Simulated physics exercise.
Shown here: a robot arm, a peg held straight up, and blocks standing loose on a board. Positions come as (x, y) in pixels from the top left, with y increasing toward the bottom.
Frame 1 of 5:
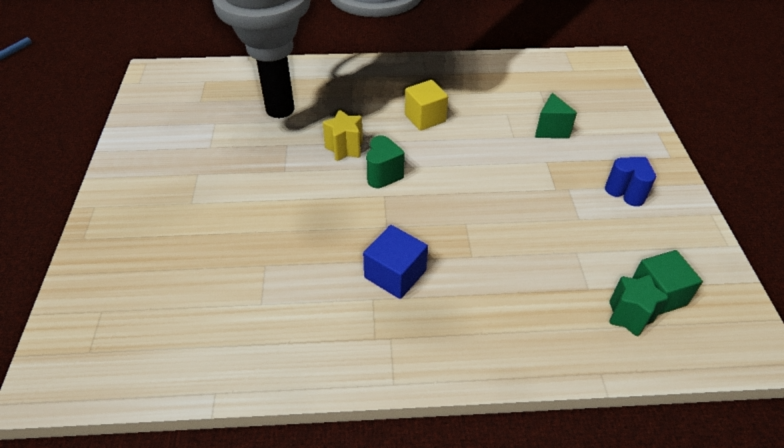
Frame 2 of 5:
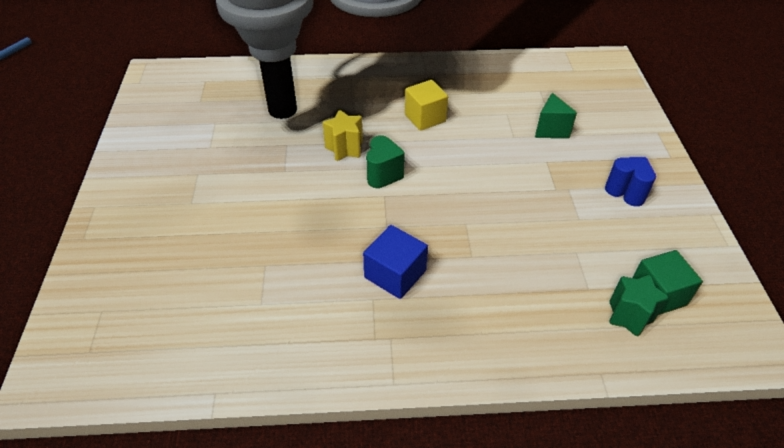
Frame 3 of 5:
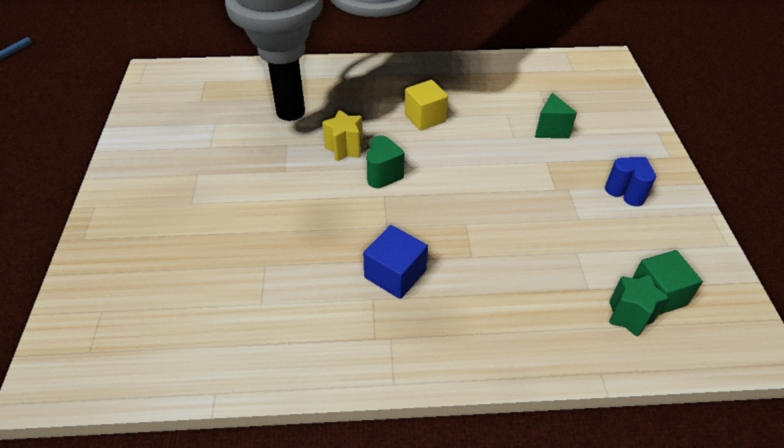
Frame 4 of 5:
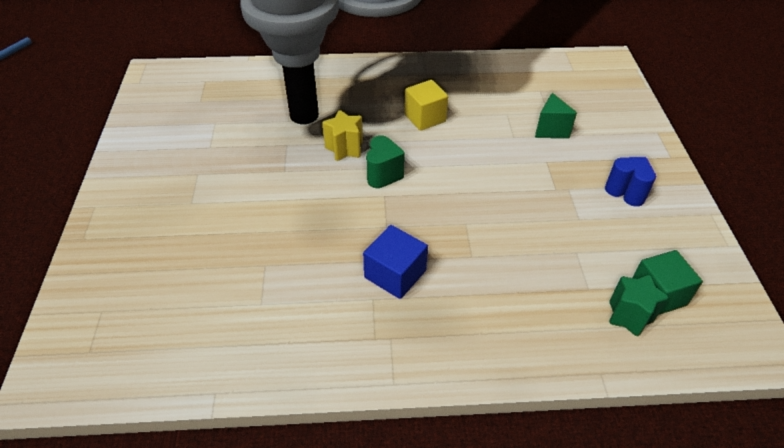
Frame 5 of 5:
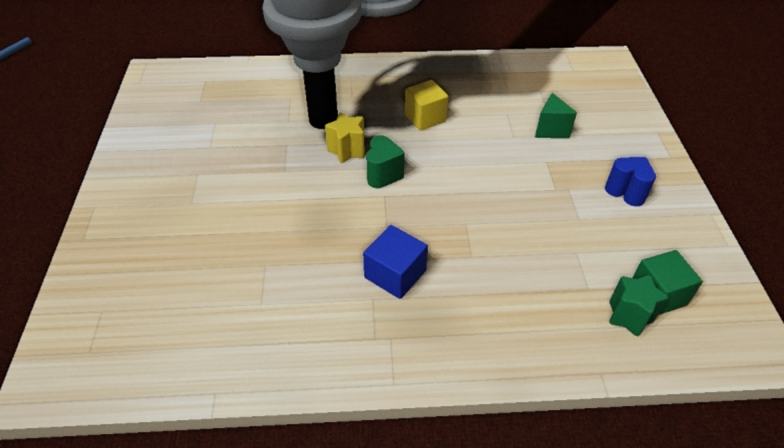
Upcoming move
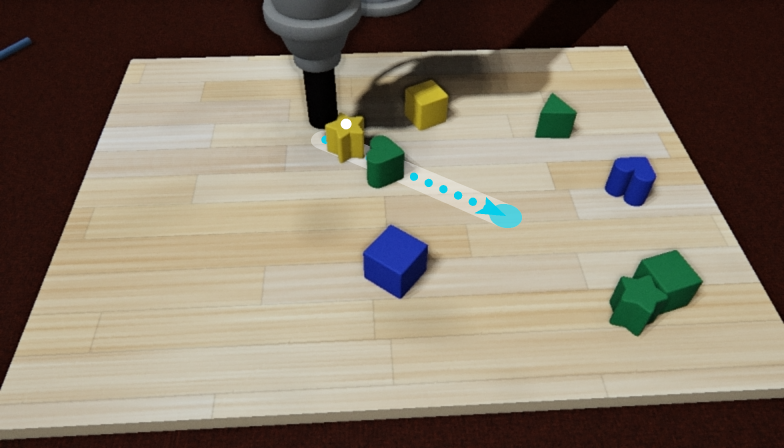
On a wooden board, a robot arm's black peg sliding right among coloured blocks and slightly nudging the yellow star block.
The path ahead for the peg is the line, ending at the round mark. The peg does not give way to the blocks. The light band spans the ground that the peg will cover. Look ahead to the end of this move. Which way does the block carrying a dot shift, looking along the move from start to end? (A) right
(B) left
Choice B: Left.
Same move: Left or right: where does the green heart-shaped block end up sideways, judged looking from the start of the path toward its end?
To the path's right.
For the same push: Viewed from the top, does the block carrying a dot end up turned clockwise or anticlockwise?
From the top, the block rotates counterclockwise.
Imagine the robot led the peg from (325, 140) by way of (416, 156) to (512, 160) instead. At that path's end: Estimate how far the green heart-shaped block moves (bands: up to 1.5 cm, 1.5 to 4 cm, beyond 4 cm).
It moves a fair bit, 1.5 to 4 cm.
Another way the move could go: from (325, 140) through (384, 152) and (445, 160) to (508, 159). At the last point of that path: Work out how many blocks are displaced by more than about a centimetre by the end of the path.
Moved: 2.
Path on the board, in a line from (325, 140) to (506, 216); the dot is on the yellow star block.
The first path, step by step. One third of the way, peg (382, 144); yellow star block (411, 145); green heart-shaped block (413, 167), turned 70° clockwise.
Two thirds of the way, peg (444, 170); yellow star block (476, 168), turned 20° anticlockwise; green heart-shaped block (441, 189).
At the end, peg (510, 197); yellow star block (543, 189), turned 35° anticlockwise; green heart-shaped block (451, 194), turned 220° clockwise; yellow square in place.
